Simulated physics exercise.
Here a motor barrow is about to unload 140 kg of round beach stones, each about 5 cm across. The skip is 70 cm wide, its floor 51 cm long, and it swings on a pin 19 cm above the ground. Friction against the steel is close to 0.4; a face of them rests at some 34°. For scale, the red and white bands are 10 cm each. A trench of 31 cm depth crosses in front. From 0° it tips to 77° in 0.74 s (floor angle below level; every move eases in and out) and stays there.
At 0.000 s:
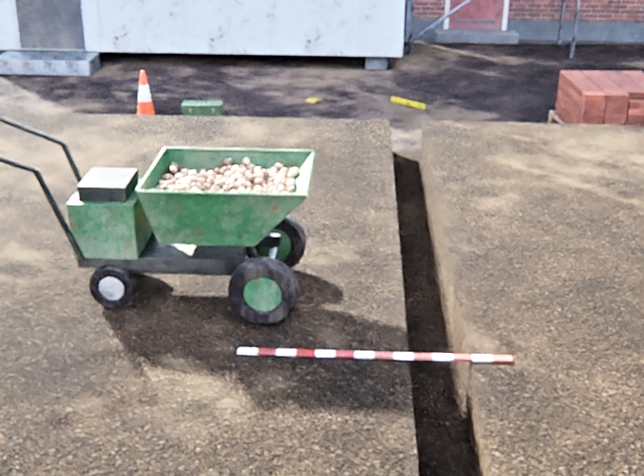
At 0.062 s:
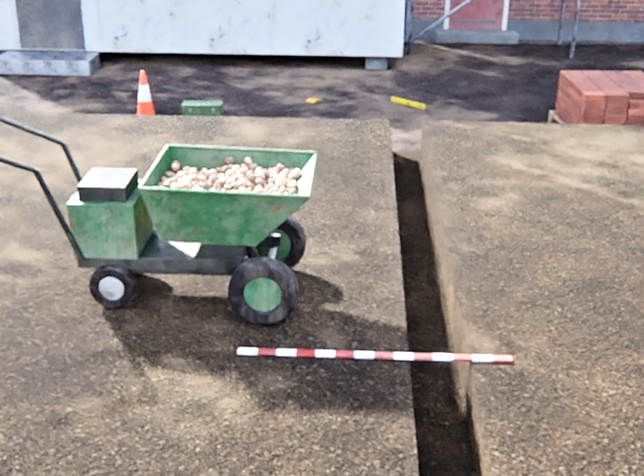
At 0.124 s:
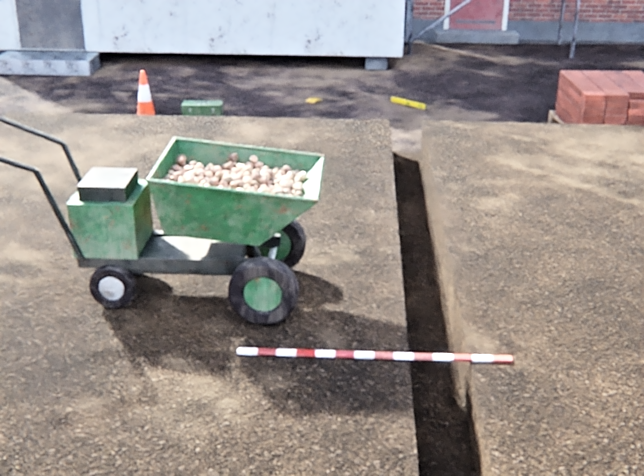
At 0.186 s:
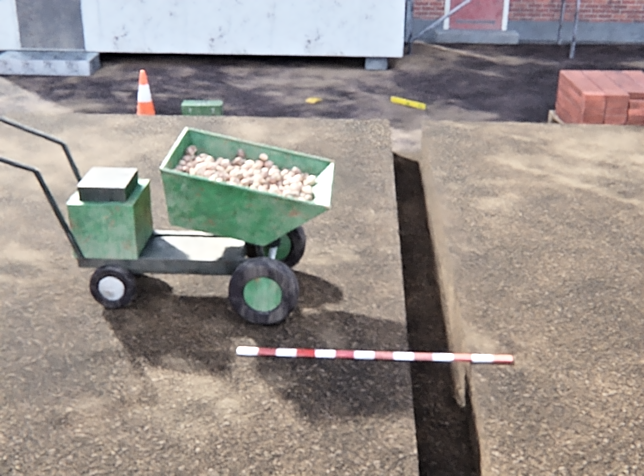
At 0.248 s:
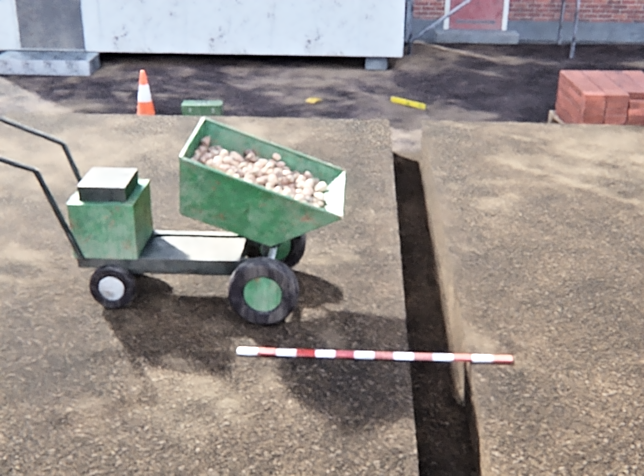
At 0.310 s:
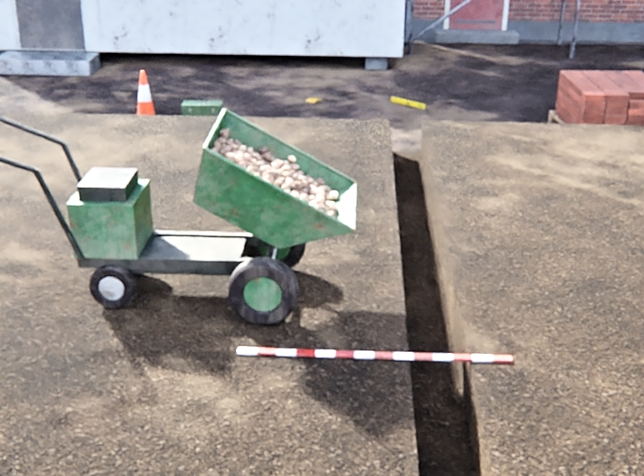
On a sunlit yard beside a narrow trench, a small green motor barrow stood still while its skip full of round stones tilted gently at first, then steadily more, lowering its front lip toward the right.
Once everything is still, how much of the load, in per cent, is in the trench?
Some 77 per cent of it.
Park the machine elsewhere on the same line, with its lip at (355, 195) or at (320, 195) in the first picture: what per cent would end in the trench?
About 65 and 90 per cent.
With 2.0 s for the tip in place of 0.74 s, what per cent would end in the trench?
It would be near 80 per cent.
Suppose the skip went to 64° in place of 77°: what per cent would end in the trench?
It would be near 90 per cent.
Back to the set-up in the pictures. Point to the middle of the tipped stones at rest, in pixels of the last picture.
Their middle is at about (427, 329).
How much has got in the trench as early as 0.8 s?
About 35 per cent by then.
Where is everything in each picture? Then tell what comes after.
The skip is at 0°, its lip at (307, 196); the top of the load is at (261, 172), in the first picture.
The skip is at 2°, its lip at (310, 197); the top of the load is at (240, 171); the stones move at 0.4 m/s on average, in the second picture.
Lip at (318, 201), floor tilted 6°, highest stones at (201, 165); the stones move at 0.7 m/s on average, in the third picture.
The skip is at 12°, its lip at (329, 208); the top of the load is at (194, 157); the stones move at 1.0 m/s on average, in the fourth picture.
Lip at (342, 218), floor tilted 20°, highest stones at (205, 149); the stones move at 1.2 m/s on average, in the fifth picture.
The skip is at 29°, its lip at (355, 231); the top of the load is at (221, 139); the stones move at 1.4 m/s on average, in the sixth picture.
After 0.6 s the floor is at 64°; 100 % in the skip; the foremost stones are at (377, 268).
After 0.8 s the floor is at 77°; 55 % in the skip, 12 % short of the trench, 33 % in the trench; the foremost stones are at (455, 333).
After 1.2 s the floor is at 77°; 11 % in the skip, 15 % short of the trench, 70 % in the trench, 4 % past the trench; the foremost stones are at (557, 301).
After 3.1 s the floor is at 77°; 5 % in the skip, 14 % short of the trench, 77 % in the trench, 4 % past the trench; the foremost stones are past the picture's edge.
